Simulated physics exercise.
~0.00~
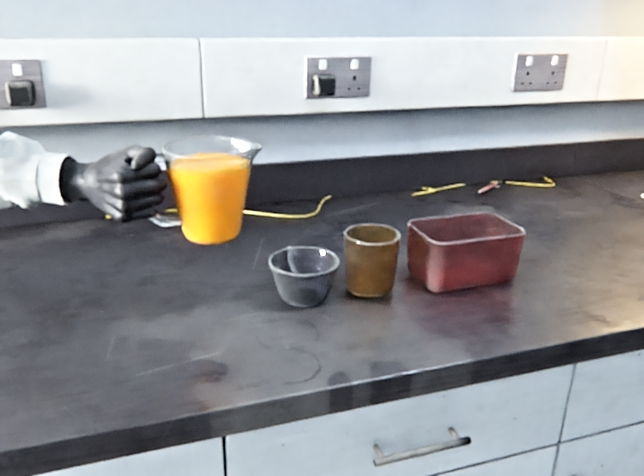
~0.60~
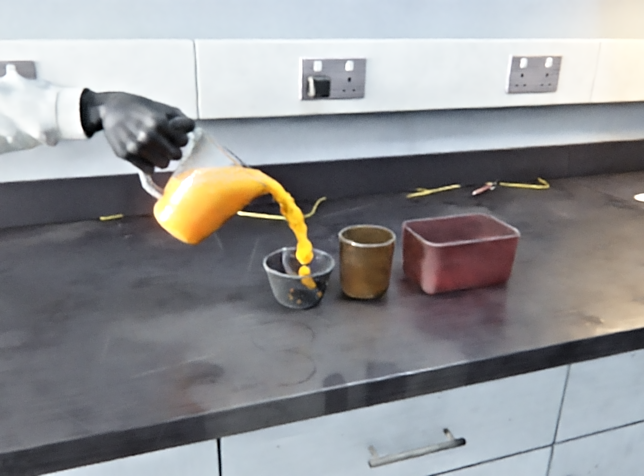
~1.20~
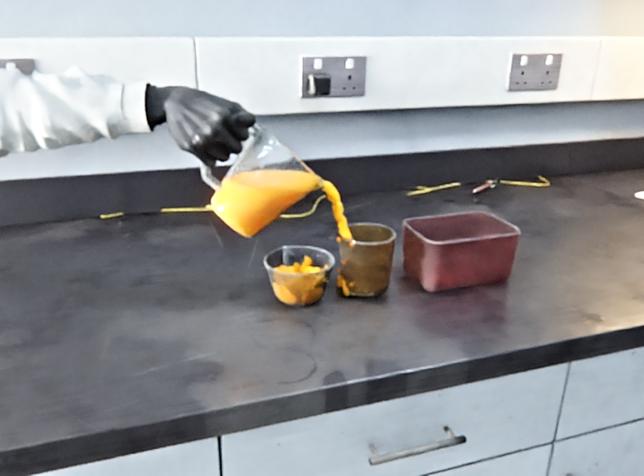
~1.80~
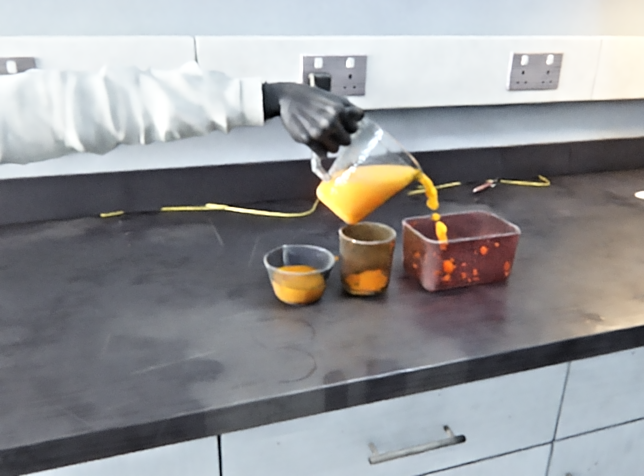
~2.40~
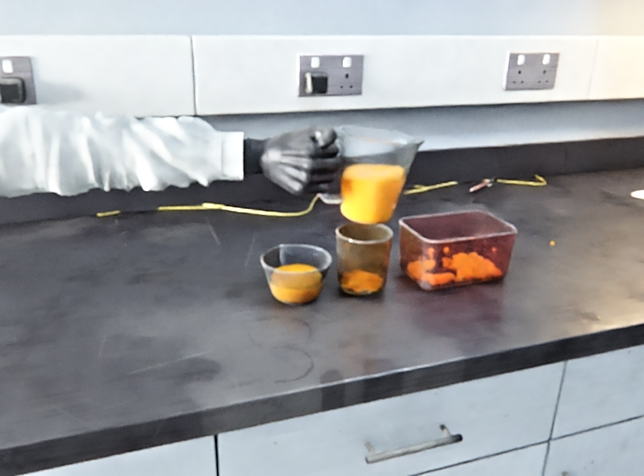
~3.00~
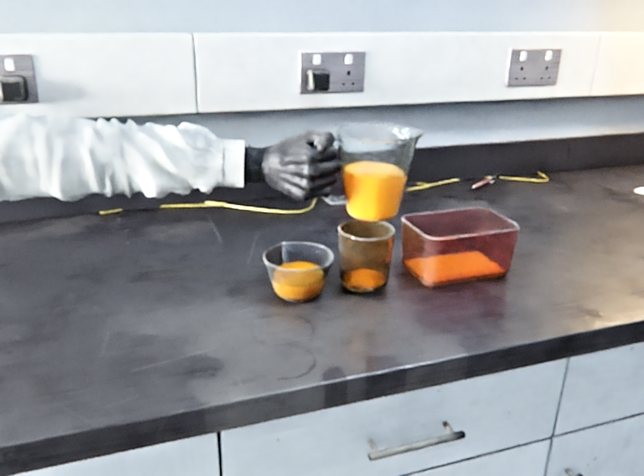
A black-gloved hand tilted a clear jug of orange juice and swept it rightwards, pouring into a small clear cup, a brownish tumbler and a reddish oblong tub in turn, then levelled it, leaving some juice in all three and the jug still partly full.
